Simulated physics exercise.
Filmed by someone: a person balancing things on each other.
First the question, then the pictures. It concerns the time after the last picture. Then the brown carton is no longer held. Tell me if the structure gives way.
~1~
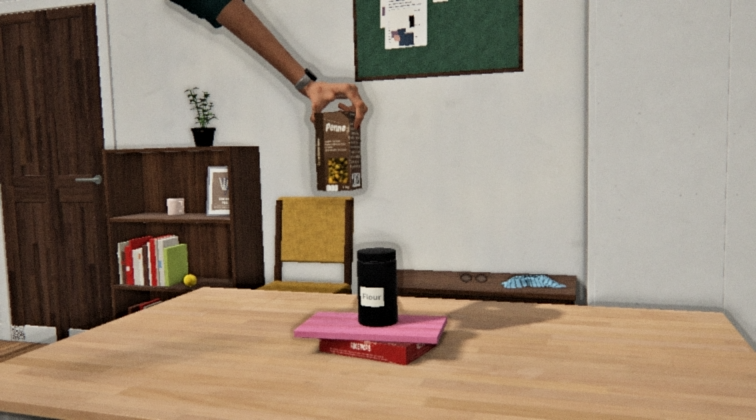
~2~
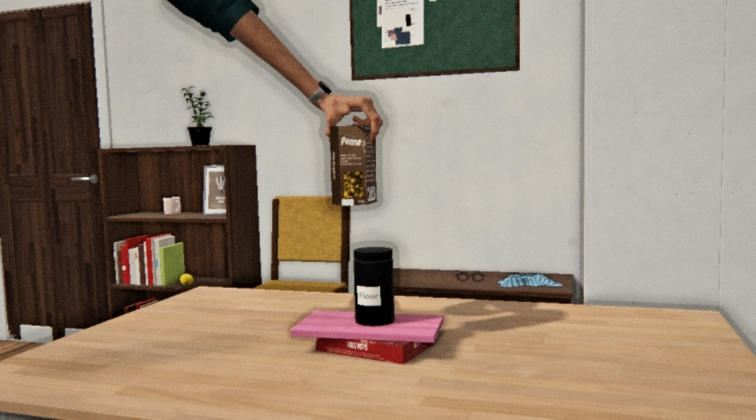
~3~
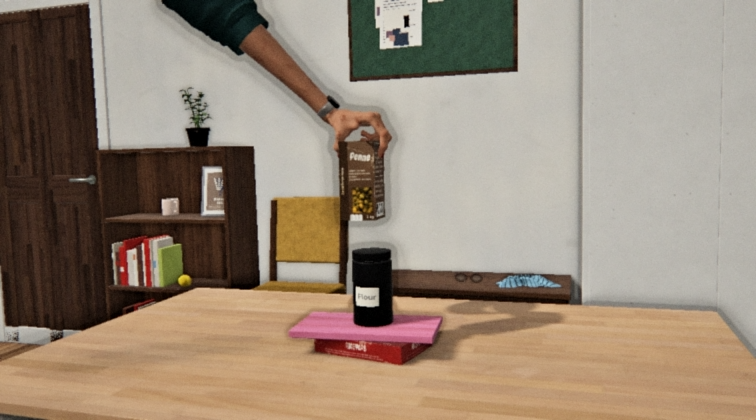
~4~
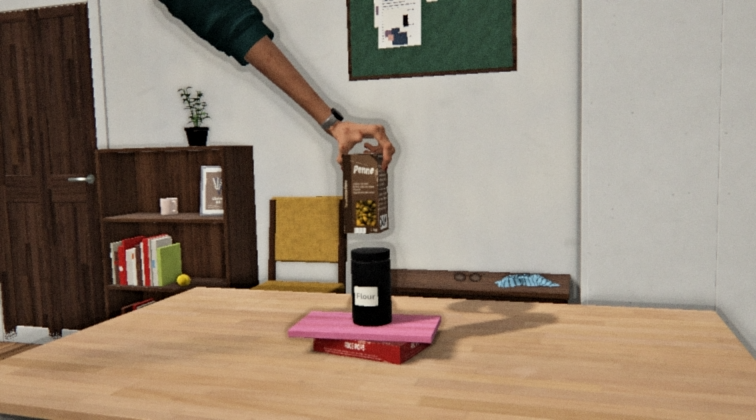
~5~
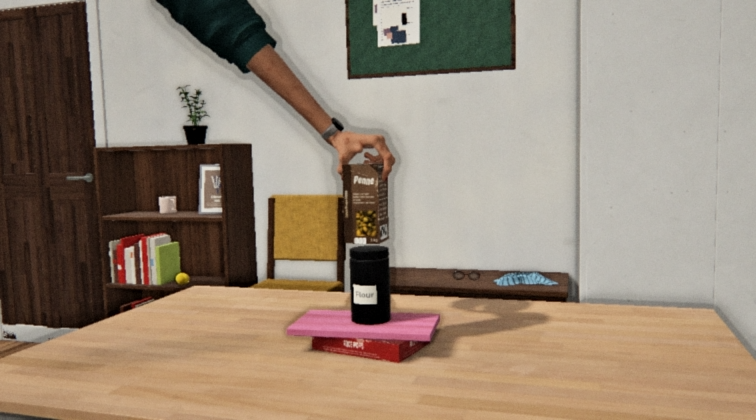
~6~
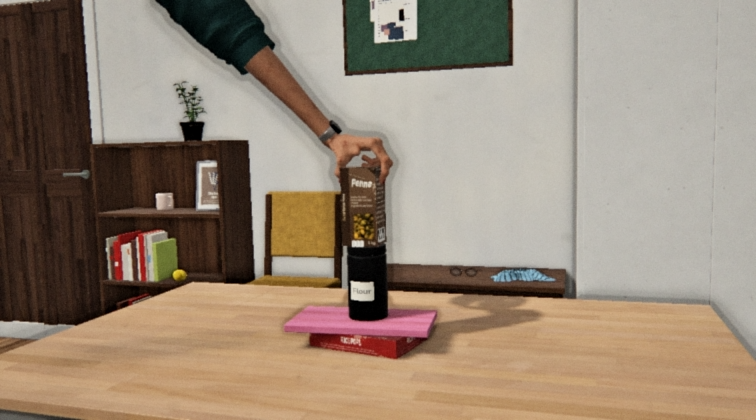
It does not give way.
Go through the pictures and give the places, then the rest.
The first frame shows on its way; brown carton (339, 152); black jar (377, 286).
The second frame shows on its way; brown carton (354, 165); pink board (370, 325).
The third frame shows on its way; brown carton (362, 180); red packet (373, 340).
The fourth frame shows on its way; brown carton (365, 193); black jar (371, 286).
The fifth frame shows on its way; brown carton (366, 203); pink board (366, 324).
The sixth frame shows set down, still held; brown carton (363, 206); red packet (368, 334).
Then, 0.60 s on from there, things are still on the move.
Then, 1.50 s on from there, no change.
Then, 2.50 s on from there, brown carton resting near (363, 206).
In the end, all 4 unmoved. At the end, from the last picture's camera, brown carton near (363, 206). The pile holds.
